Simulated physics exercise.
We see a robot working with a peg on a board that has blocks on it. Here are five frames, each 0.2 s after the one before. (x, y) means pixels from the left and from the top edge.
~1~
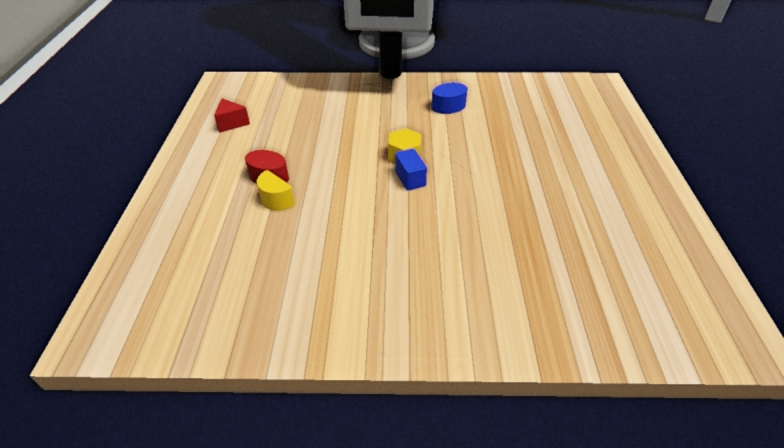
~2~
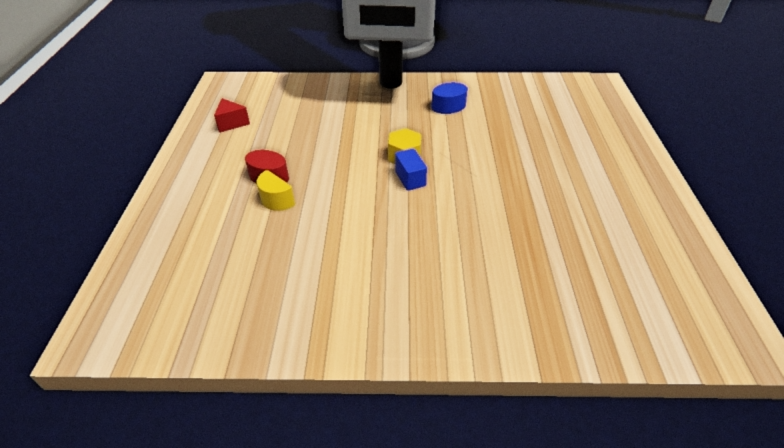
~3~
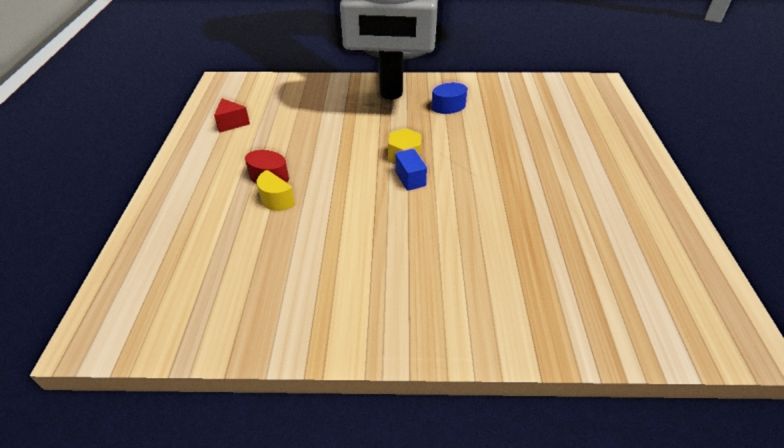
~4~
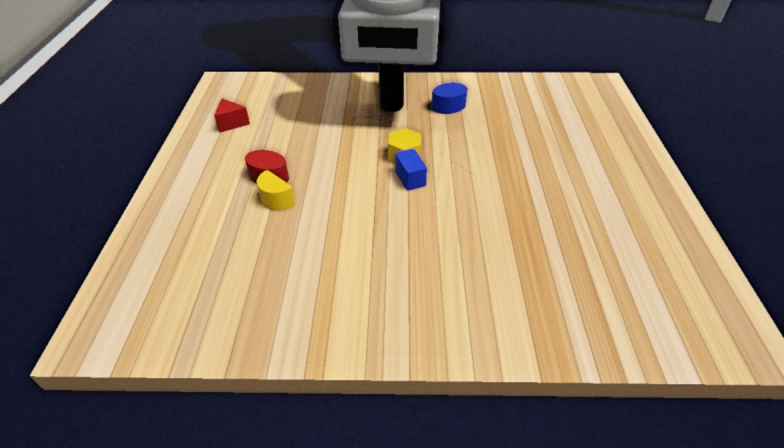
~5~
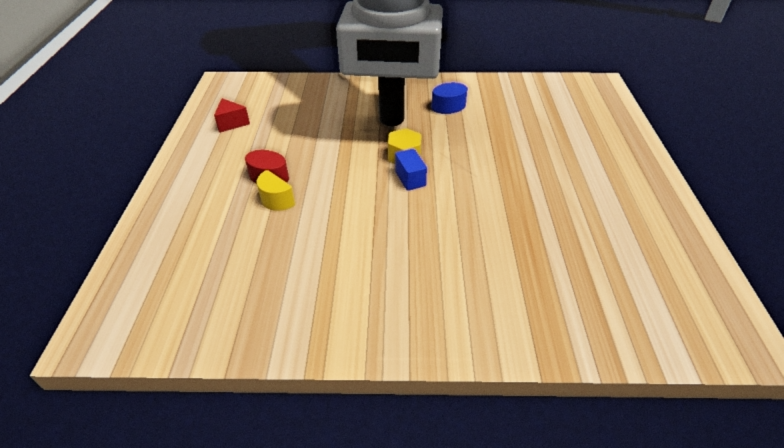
A robot arm moves its black peg slowly forward over the board toward the yellow block.
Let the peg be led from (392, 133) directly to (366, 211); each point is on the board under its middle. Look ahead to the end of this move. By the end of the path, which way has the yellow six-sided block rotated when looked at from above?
It spins anti-clockwise.
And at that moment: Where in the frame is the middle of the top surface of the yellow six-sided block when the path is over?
The top centre is at (412, 150).
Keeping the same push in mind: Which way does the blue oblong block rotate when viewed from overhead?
Twists clockwise.
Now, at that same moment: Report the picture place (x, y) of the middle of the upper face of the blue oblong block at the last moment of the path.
In the picture, that point is around (424, 172).
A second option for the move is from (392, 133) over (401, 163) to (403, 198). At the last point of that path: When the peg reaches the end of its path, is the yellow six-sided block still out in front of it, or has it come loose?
Answer: Still ahead.
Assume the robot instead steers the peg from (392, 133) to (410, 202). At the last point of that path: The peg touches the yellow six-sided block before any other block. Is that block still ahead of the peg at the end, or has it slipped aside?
It is still ahead of the peg.
The first path, step by step. One third of the way, peg (385, 144); yellow six-sided block (410, 148), turned 40° anticlockwise; blue oblong block (421, 170), turned 25° clockwise.
Two thirds of the way, peg (376, 170); yellow six-sided block (412, 150), turned 55° anticlockwise; blue oblong block (424, 172), turned 35° clockwise.
At the end, peg (365, 198); yellow six-sided block (412, 150), turned 55° anticlockwise; blue oblong block (424, 172), turned 35° clockwise.
